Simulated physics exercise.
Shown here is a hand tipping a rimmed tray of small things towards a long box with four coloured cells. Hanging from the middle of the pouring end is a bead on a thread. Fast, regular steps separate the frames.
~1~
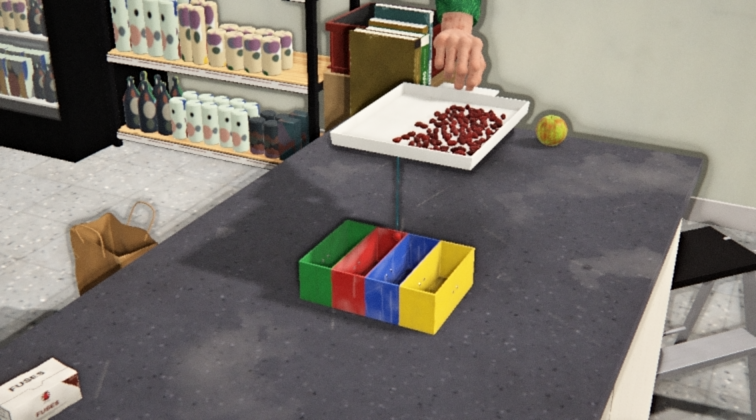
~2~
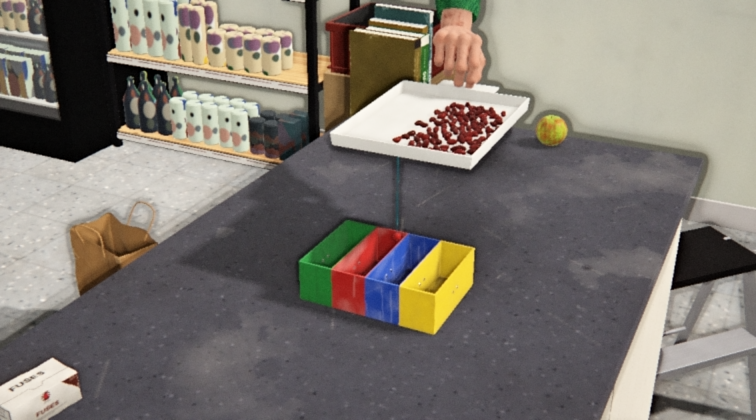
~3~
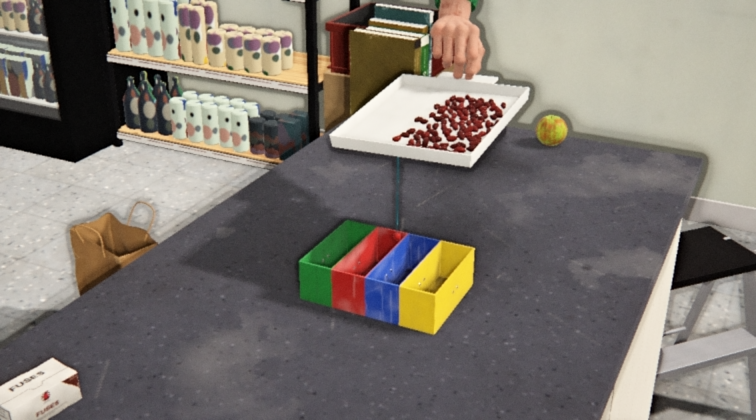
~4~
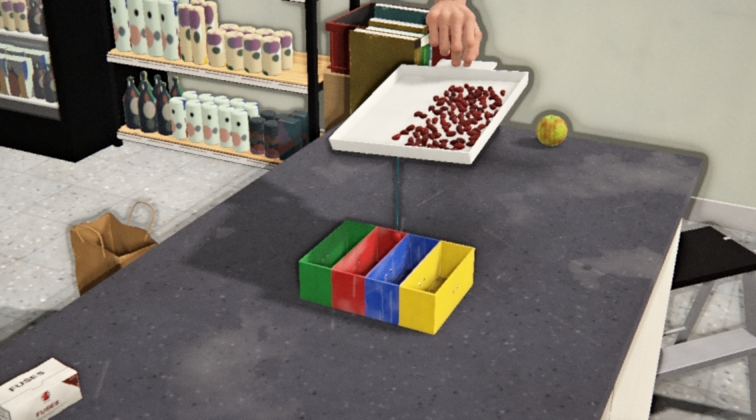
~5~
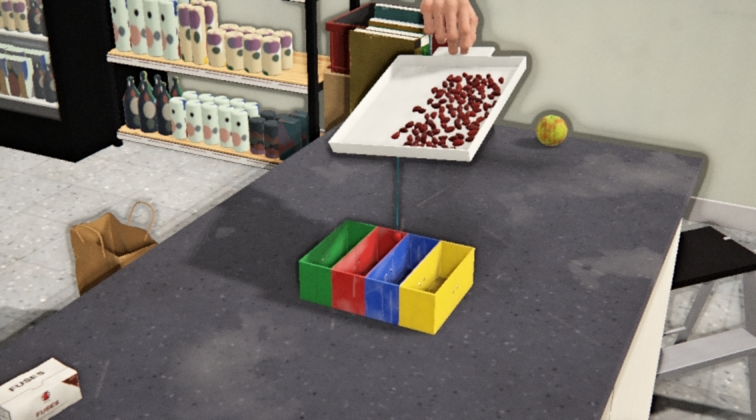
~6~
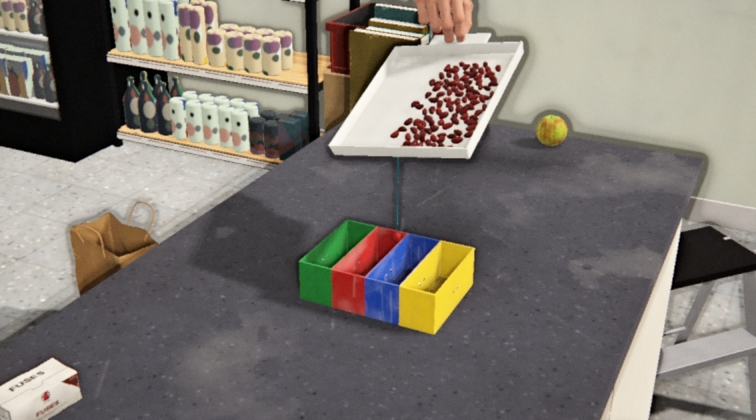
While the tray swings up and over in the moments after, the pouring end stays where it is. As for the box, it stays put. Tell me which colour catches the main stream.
The green cell catches it.
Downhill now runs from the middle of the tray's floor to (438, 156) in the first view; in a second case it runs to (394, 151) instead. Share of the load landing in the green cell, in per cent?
0 % and 20 %, roughly.
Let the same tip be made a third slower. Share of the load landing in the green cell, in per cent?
It would be some 40 in a hundred.
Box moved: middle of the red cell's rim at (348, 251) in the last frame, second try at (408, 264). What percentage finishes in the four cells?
First case: Some 90 %; second case: Some 30 %.
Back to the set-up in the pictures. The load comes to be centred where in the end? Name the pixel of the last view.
About pixel (339, 277).
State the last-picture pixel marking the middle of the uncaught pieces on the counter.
Centre, final frame: Roughly (251, 273).
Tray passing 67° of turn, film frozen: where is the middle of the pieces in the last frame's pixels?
The middle of the pieces sits at roughly (381, 137).
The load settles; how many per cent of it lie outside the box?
Estimate: Around 20 percent.
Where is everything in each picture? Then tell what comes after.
In the first picture, corners of the pouring end at (333, 132) and (471, 157), level; middle of the load at (454, 130), kidney beans; bead on its thread at (397, 236); green cell at (316, 280); red cell at (349, 289); blue cell at (382, 297); yellow cell at (417, 306).
In the second picture, corners of the pouring end at (332, 133) and (471, 156), level; middle of the load at (454, 129).
In the third picture, corners of the pouring end at (332, 135) and (470, 154), tipped barely, lowest at the left corner; middle of the load at (454, 124).
In the fourth picture, corners of the pouring end at (331, 138) and (469, 152), tipped a little, lowest at the left corner; middle of the load at (453, 117).
In the fifth picture, corners of the pouring end at (331, 141) and (468, 149), tipped clearly, lowest at the left corner; middle of the load at (451, 111).
In the sixth picture, corners of the pouring end at (331, 145) and (466, 147), tipped clearly, lowest at the left corner; middle of the load at (449, 104); green cell at (316, 280); red cell at (349, 289); blue cell at (382, 297); yellow cell at (417, 306).
Soon after the last picture, tray tipped steeply; nearly all on the tray; a stray few falling or outside the box.
A little later, tray tipped past a quarter turn; about half on the tray; a small part in the green cell; a small part in the red cell; a stray few in the blue cell; about a quarter falling or outside the box.
Later still, tray tipped past a quarter turn; about half in the green cell; about a quarter in the red cell; a small part in the blue cell; about a quarter falling or outside the box.
At rest, tray tipped past a quarter turn; about half in the green cell; about a quarter in the red cell; a small part in the blue cell; none in the yellow cell; about a quarter outside the box.
